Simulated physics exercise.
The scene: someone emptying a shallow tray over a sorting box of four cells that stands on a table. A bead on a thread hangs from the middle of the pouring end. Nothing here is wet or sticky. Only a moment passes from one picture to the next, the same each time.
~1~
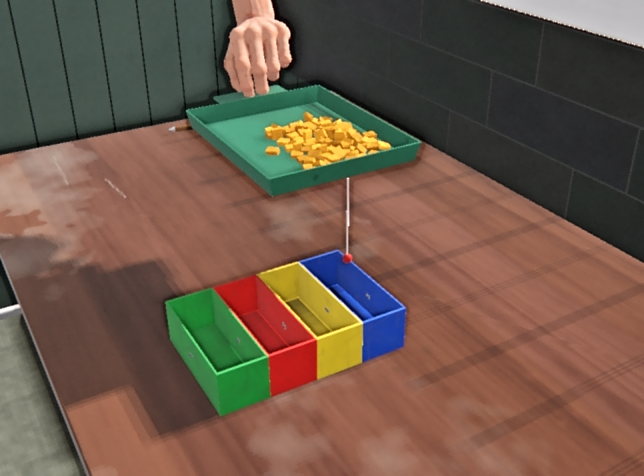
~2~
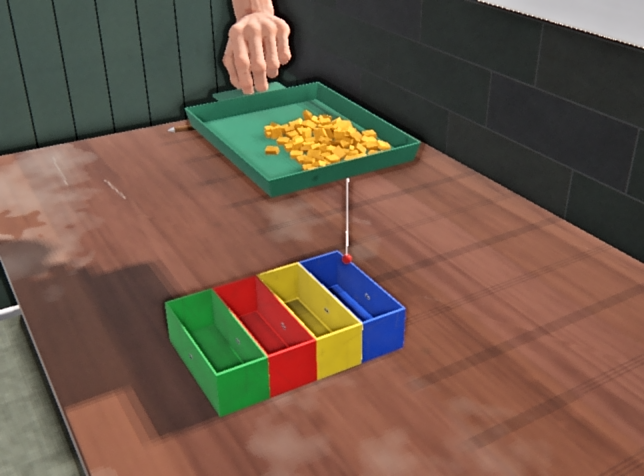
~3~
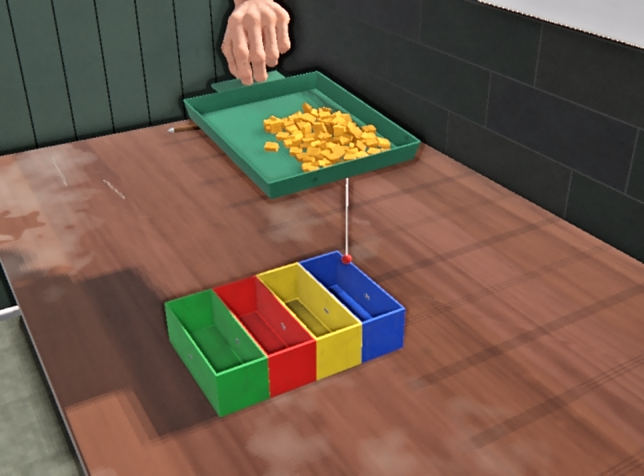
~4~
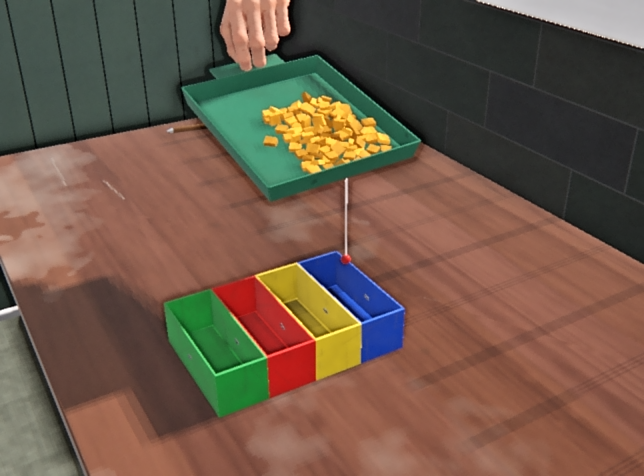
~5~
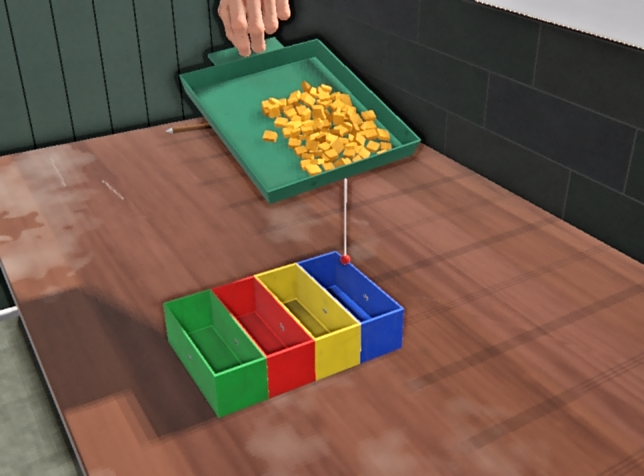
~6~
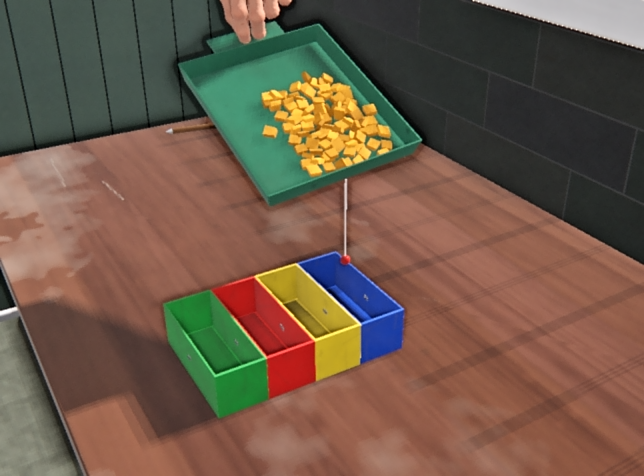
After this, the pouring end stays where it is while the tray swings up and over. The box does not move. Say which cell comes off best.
It favours the yellow compartment.
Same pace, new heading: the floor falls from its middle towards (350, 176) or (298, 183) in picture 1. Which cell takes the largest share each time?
First that blue cell, then the cell in yellow.
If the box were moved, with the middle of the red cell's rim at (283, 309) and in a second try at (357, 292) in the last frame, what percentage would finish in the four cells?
About 100 and 90 per cent.
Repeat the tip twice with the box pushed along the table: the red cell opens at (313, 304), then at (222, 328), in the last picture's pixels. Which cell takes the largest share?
The first try: That red cell. The second: The blue one.
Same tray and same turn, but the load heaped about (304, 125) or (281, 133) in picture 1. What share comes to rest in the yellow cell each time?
First some 50, then 50 per cent.
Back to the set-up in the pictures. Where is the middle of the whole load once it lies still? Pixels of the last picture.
Roughly at (323, 336).
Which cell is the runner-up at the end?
In second place: That blue cell.
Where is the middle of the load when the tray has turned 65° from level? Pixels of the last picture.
Around (328, 168).
Soon after the last picture, tray tipped steeply; all on the tray.
A little later, tray tipped past a quarter turn; most on the tray; a small part in the blue cell; a small part in the yellow cell; a small part in the red cell; a stray few falling or outside the box.
Later still, tray tipped past a quarter turn; about half in the yellow cell; about a third in the blue cell; a small part in the red cell; a small part falling or outside the box.
At rest, tray tipped past a quarter turn; about half in the yellow cell; about a third in the blue cell; a small part in the red cell; none in the green cell; a small part outside the box.
